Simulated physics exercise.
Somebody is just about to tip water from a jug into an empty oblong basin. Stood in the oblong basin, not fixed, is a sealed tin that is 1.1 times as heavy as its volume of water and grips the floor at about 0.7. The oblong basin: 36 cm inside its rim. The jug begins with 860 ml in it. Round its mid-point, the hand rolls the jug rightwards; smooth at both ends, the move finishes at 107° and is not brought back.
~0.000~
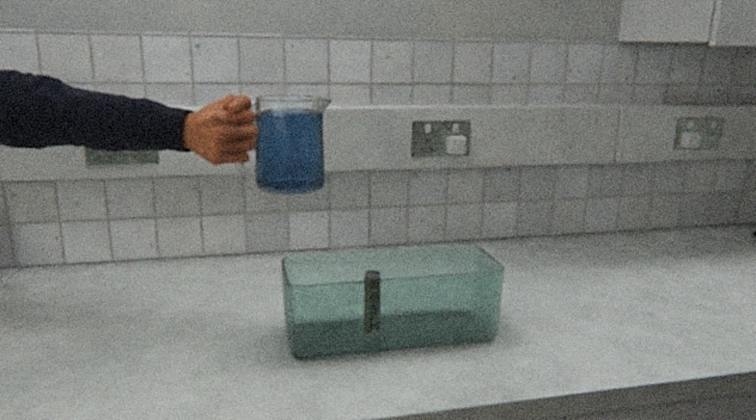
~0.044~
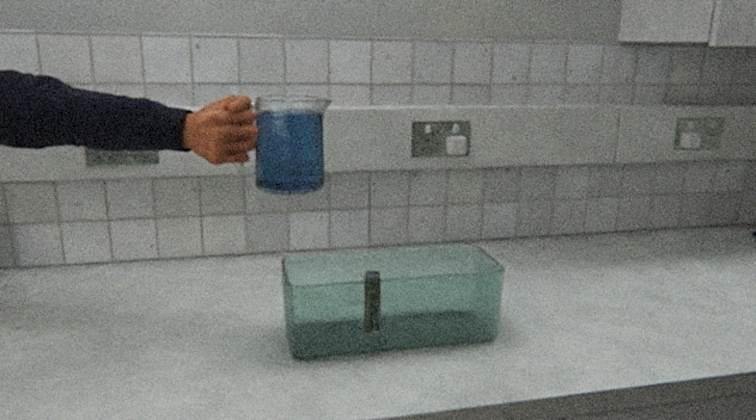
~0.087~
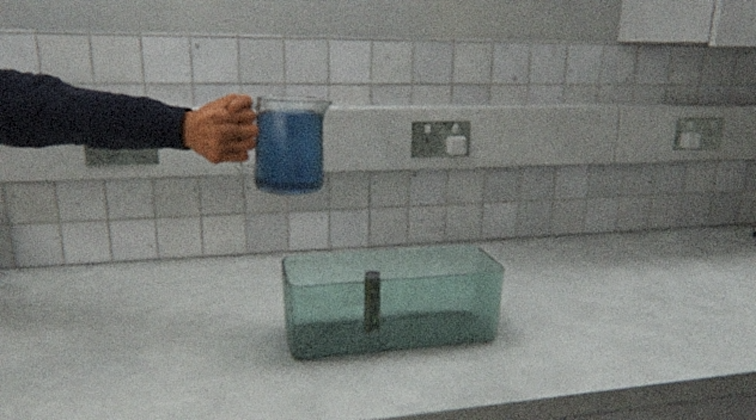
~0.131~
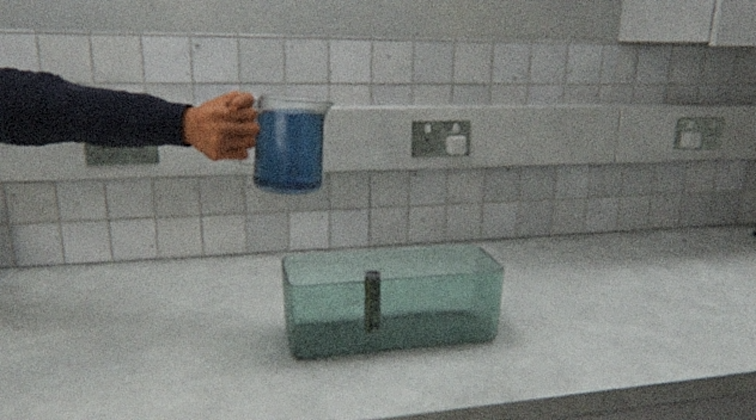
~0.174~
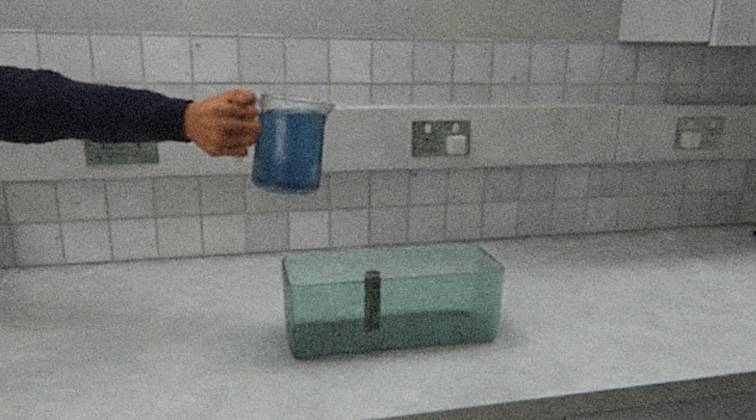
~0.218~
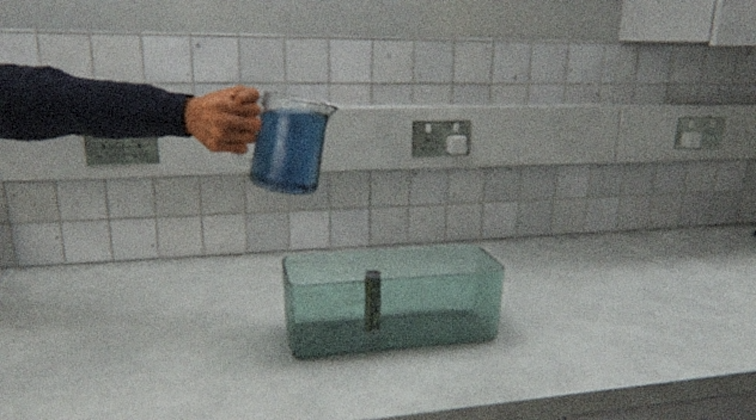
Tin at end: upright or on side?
It does not tip.
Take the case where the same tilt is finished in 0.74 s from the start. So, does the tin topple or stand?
After the tilt, the tin is still standing.
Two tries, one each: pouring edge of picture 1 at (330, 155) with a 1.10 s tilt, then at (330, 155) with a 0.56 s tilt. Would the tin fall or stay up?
Trial 1 - tin tips; trial 2 - tin tips.
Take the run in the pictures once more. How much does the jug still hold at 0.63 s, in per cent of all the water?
Around 86 percent.
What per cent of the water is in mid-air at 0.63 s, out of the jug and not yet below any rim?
Share: Roughly 12 per cent.
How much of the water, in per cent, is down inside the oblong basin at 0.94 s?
Roughly 34 %.
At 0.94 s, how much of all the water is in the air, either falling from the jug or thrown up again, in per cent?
About 28 per cent.
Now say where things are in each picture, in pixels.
In the first picture, it leans 0°; its right rim is at (332, 99); the water meets the walls at (257, 112) and (321, 112); the oblong basin's rim runs from (285, 272) to (491, 258); the tin's top is at (373, 276).
In the second picture, it leans 0°; its right rim is at (332, 100); the water meets the walls at (258, 112) and (321, 112).
In the third picture, it leans 2°; its right rim is at (333, 101); the water meets the walls at (258, 112) and (321, 113).
In the fourth picture, it leans 4°; its right rim is at (334, 102); the water meets the walls at (259, 112) and (322, 113).
In the fifth picture, it leans 6°; its right rim is at (336, 104); the water meets the walls at (261, 113) and (324, 112).
In the sixth picture, it leans 10°; its right rim is at (339, 107); the water meets the walls at (262, 113) and (328, 113).
By 0.63 s the tilt is 66° and 87 per cent is still to pour; the tin stands where it began.
By 0.94 s the tilt is 101° and 38 per cent is still to pour; the tin stands where it began.
By 1.25 s the tilt is 107° and 5 per cent is still to pour; the tin stands where it began.
By 1.60 s the tilt is 107° and 0 per cent is still to pour; the tin stands where it began.
At rest the tin stands where it began.
